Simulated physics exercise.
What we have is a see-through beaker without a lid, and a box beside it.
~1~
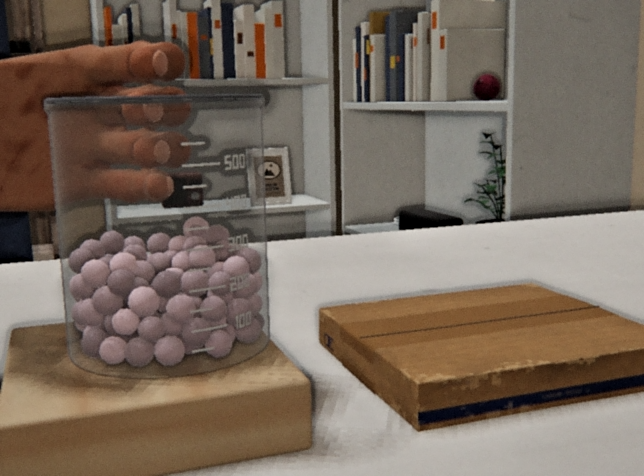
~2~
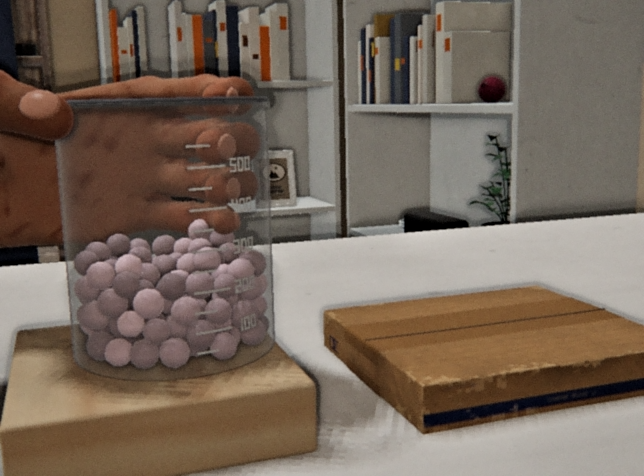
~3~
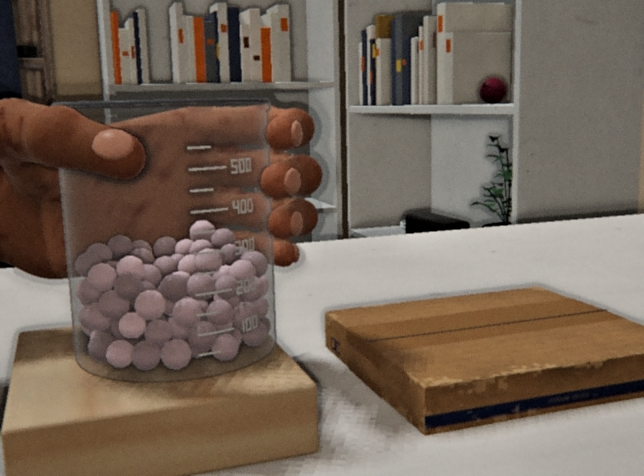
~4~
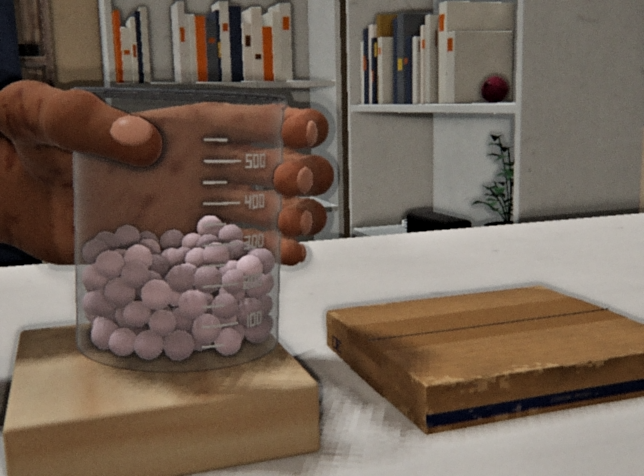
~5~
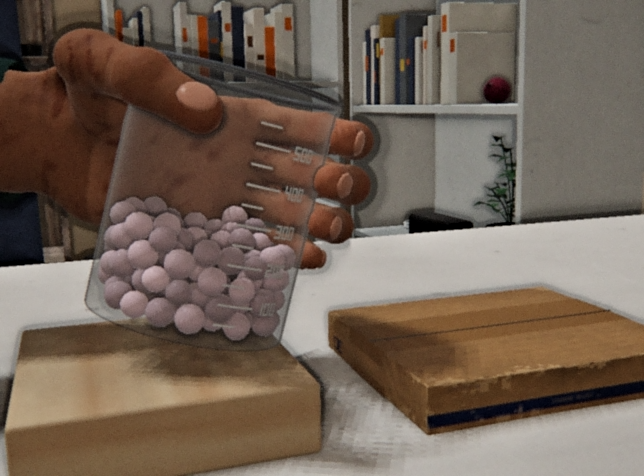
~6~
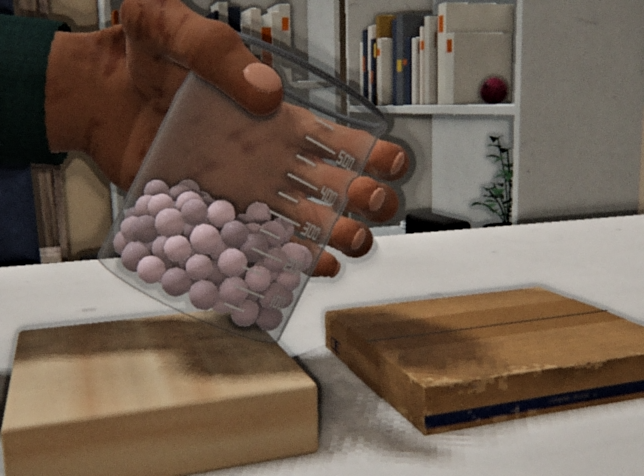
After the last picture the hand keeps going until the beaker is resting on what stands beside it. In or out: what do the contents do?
The load starts tumbling out.
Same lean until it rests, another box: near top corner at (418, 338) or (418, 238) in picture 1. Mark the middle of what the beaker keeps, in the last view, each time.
One: (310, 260). Two: (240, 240).
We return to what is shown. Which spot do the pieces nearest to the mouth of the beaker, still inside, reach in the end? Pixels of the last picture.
At about (501, 320).
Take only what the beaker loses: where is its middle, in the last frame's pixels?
Near (571, 304).
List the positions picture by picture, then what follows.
The first frame shows beaker at (165, 224), a third full of sugar pearls; box at (486, 342), its top below the beaker's foot.
The second frame shows beaker at (170, 226), upright; rim at (261, 100); top of the contents at (164, 268).
The third frame shows beaker at (171, 228), upright; rim at (262, 102); box at (493, 346).
The fourth frame shows beaker at (181, 220), leaning 4°; rim at (279, 100); top of the contents at (172, 261).
The fifth frame shows beaker at (213, 201), leaning 16°; rim at (331, 108); box at (496, 346).
The sixth frame shows beaker at (244, 189), leaning 29°; rim at (375, 126); box at (493, 346), its top below the beaker's foot.
Then, 0.48 s after the last picture, the beaker leans 55°; everything is still inside.
Then, 0.99 s after the last picture, the beaker leans 83°; everything is still inside.
Then, 1.60 s after the last picture, the beaker rests on the box at 100°; about a third of the sugar pearls out of it.
By the end, the beaker rests on the box at 100°; about half of the sugar pearls out of it.
